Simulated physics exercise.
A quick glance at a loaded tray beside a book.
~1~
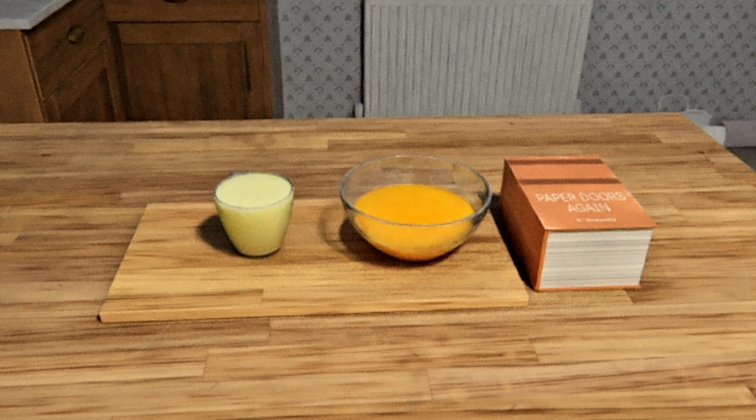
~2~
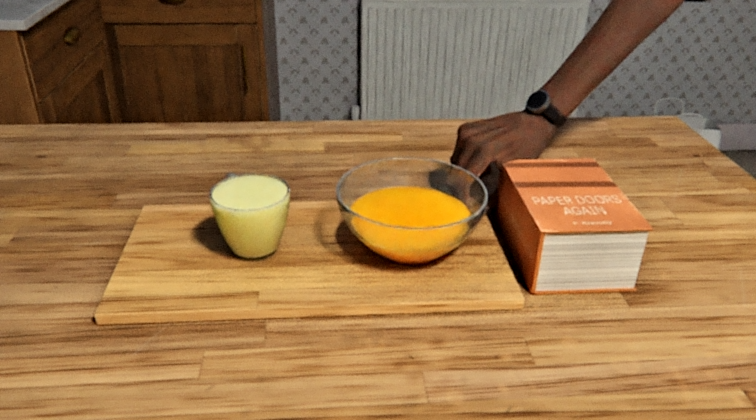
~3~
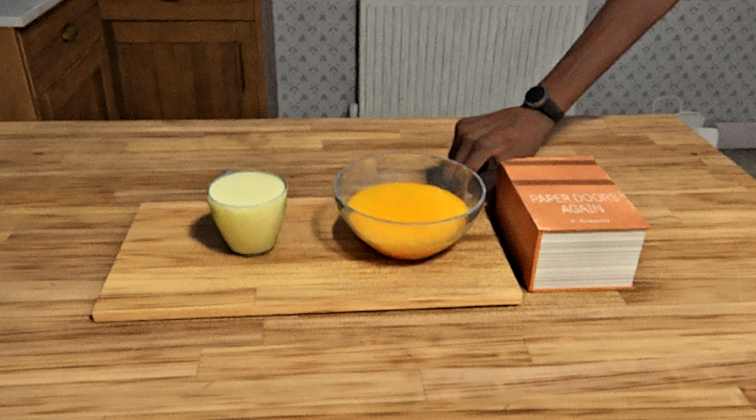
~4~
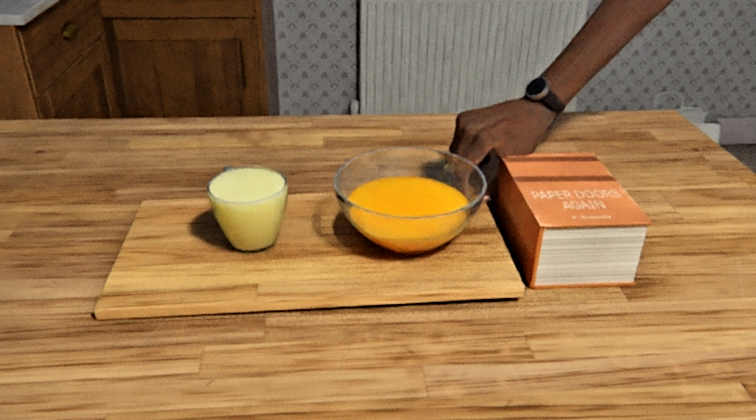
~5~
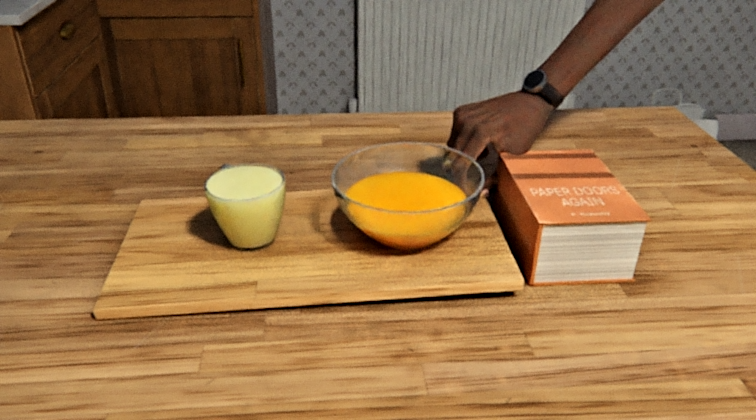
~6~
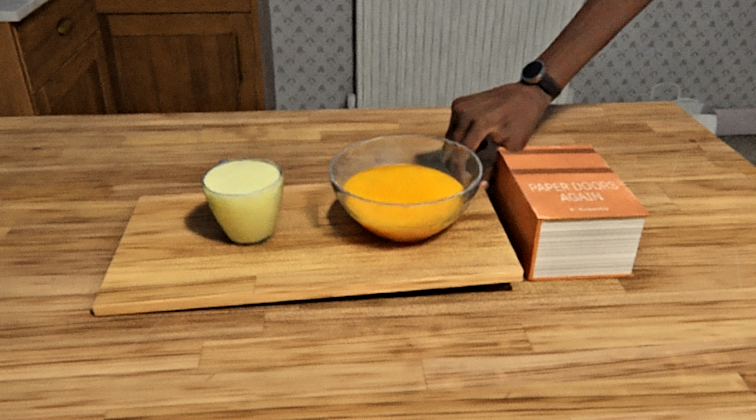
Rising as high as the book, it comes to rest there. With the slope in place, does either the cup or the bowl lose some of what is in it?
Cup: Loses some; bowl: No loss.
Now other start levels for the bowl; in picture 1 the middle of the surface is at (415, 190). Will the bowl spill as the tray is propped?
It overflows.
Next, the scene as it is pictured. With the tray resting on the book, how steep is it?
I reckon something near 12°.
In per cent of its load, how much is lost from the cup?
I'd estimate close to 10 per cent of the contents.
Soon after, the tray slopes by about 7°; cup, some has gone over its rim; bowl, nothing has left it.
Later, the tray slopes by about 13°; cup, some has gone over its rim; bowl, nothing has left it.
In the end, the tray slopes by about 12°, resting on the book; cup, some has gone over its rim; bowl, nothing has left it.
